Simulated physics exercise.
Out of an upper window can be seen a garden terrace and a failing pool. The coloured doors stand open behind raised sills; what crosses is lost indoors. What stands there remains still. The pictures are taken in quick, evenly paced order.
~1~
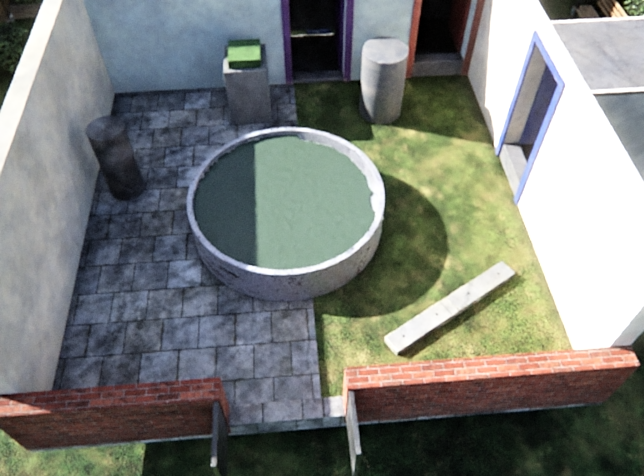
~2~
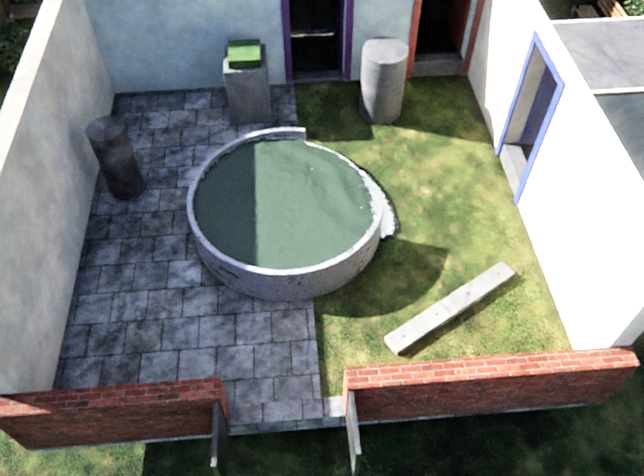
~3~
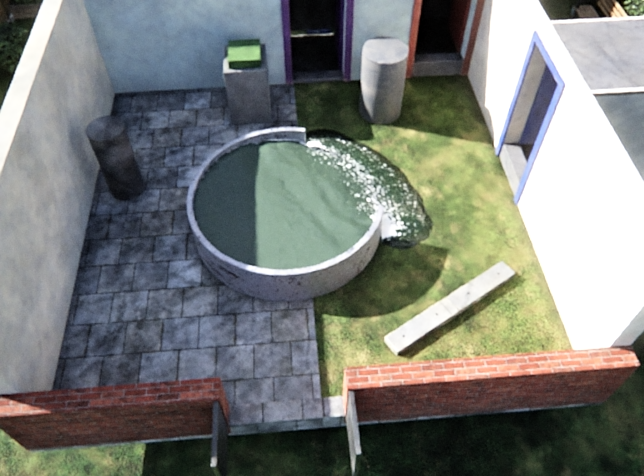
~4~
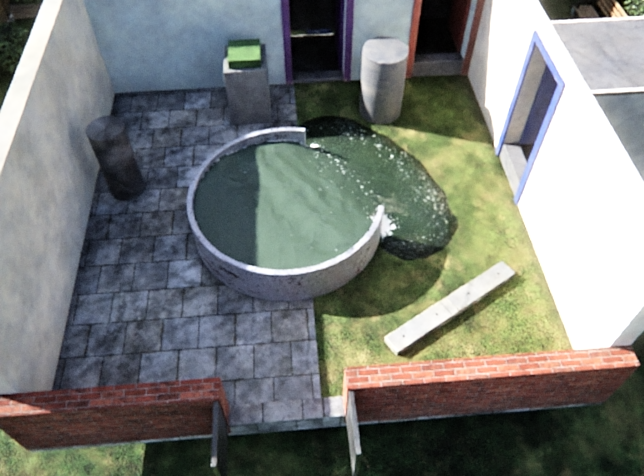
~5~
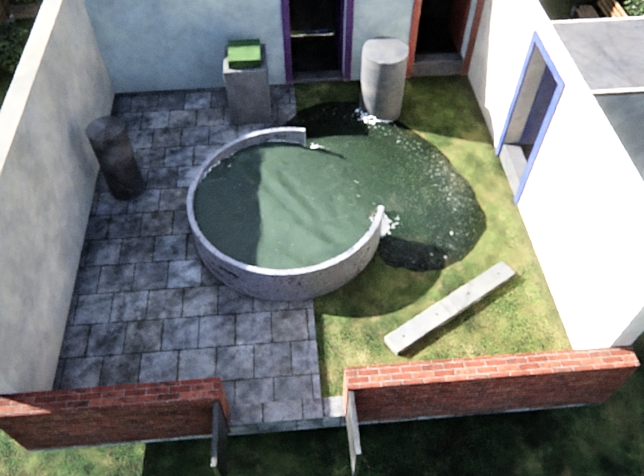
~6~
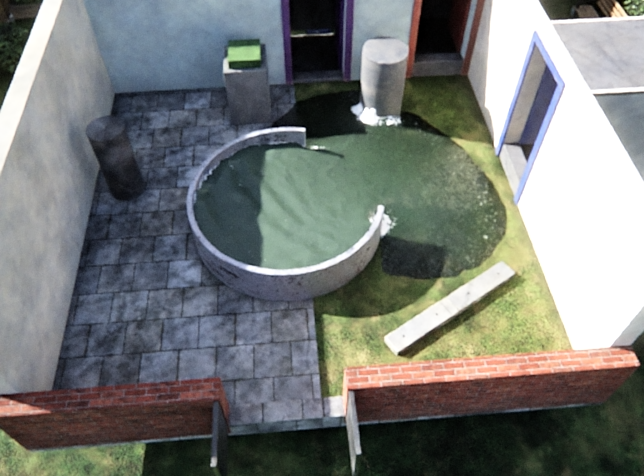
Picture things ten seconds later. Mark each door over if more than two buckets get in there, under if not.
Red door: Under, blue door: Under, purple door: Over.
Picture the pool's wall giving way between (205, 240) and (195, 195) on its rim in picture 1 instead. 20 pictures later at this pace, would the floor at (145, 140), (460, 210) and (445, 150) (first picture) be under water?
Sequence of results: Reached by the flood, missed by the flood, missed by the flood.
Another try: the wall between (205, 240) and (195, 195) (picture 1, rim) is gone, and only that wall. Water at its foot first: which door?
The purple door.
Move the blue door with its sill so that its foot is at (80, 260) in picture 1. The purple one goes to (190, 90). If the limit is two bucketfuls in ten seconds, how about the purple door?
The purple one falls short.
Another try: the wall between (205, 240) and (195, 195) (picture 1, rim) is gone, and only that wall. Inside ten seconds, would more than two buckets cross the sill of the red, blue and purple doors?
Well, the red door comes up short, the blue door comes up short, and the purple door comes up short.
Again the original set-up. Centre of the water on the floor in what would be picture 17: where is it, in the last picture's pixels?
I'd put my finger on (364, 181).
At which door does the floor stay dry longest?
The one in red.
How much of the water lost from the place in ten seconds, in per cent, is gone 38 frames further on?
Share gone by then: About 45 %.
A moment on, water covers 30 % of the floor; the red door not reached, the blue door wet at the sill, nothing in, the purple door wet at the sill, nothing in.
Next, water covers 35 % of the floor; the red door wet at the sill, nothing in, the blue door wet at the sill, nothing in, the purple door under two buckets in.
Then, water covers 45 % of the floor; the red door under two buckets in, the blue door wet at the sill, nothing in, the purple door over two buckets in.
Later, water covers 70 % of the floor; the red door under two buckets in, the blue door wet at the sill, nothing in, the purple door over two buckets in.
In the end, water covers 95 % of the floor; the red door under two buckets in, the blue door wet at the sill, nothing in, the purple door far over two buckets in.
